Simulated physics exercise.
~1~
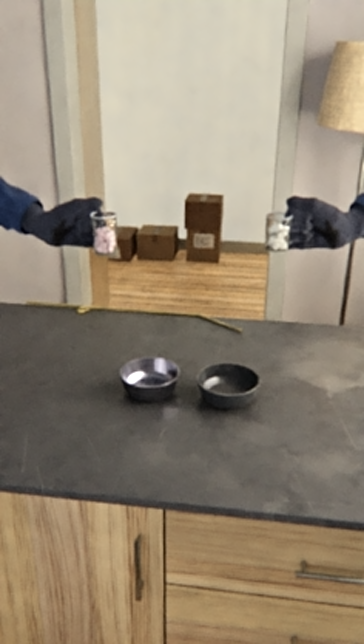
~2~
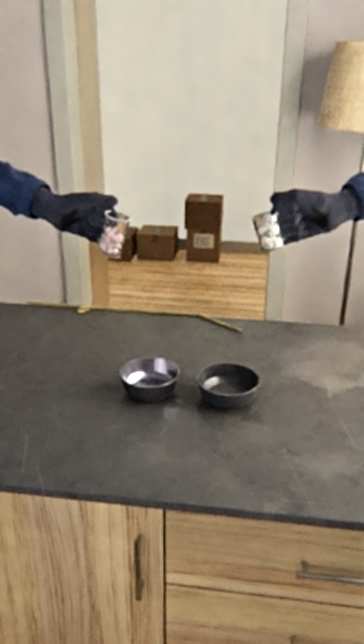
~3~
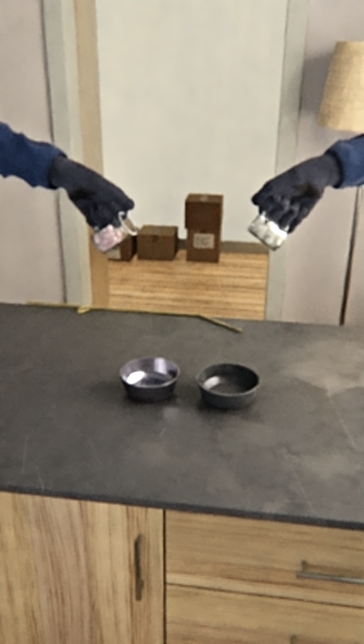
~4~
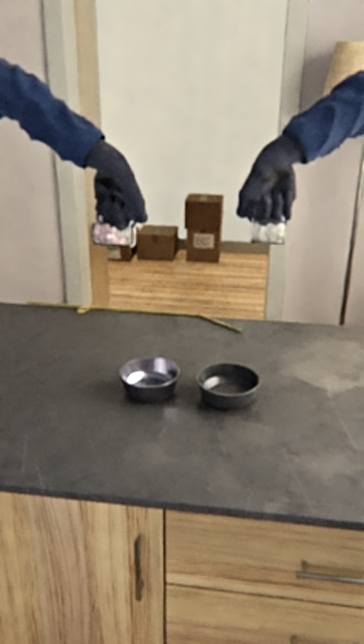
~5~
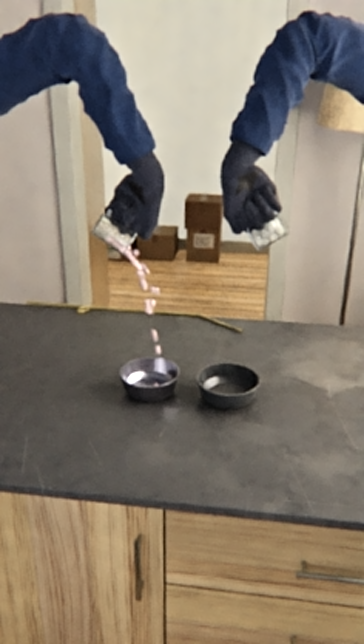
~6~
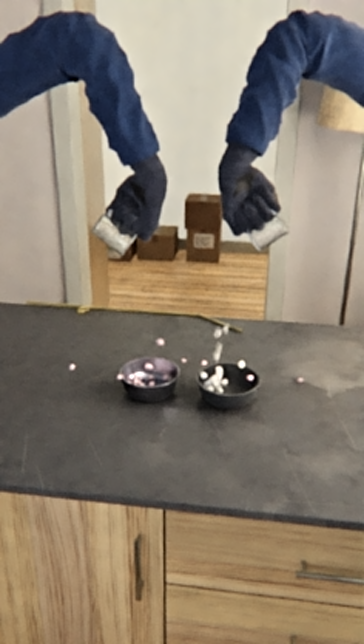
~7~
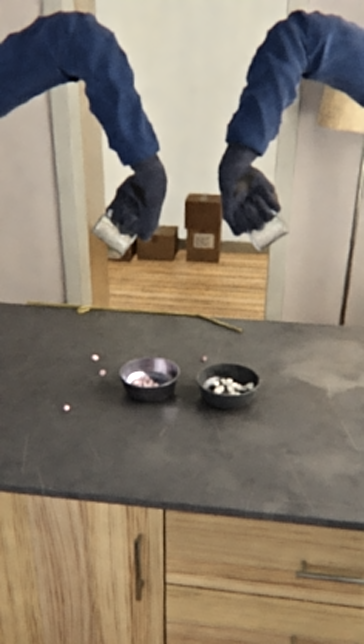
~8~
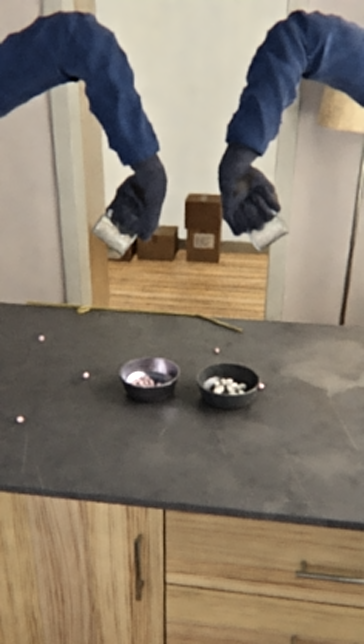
Two dark-gloved hands tipped clear cups of small pale pieces over two dark bowls, the left spilling first, then the right. Several pieces from the left bounced out and scattered across the grey counter, while the right bowl caught its whole load.
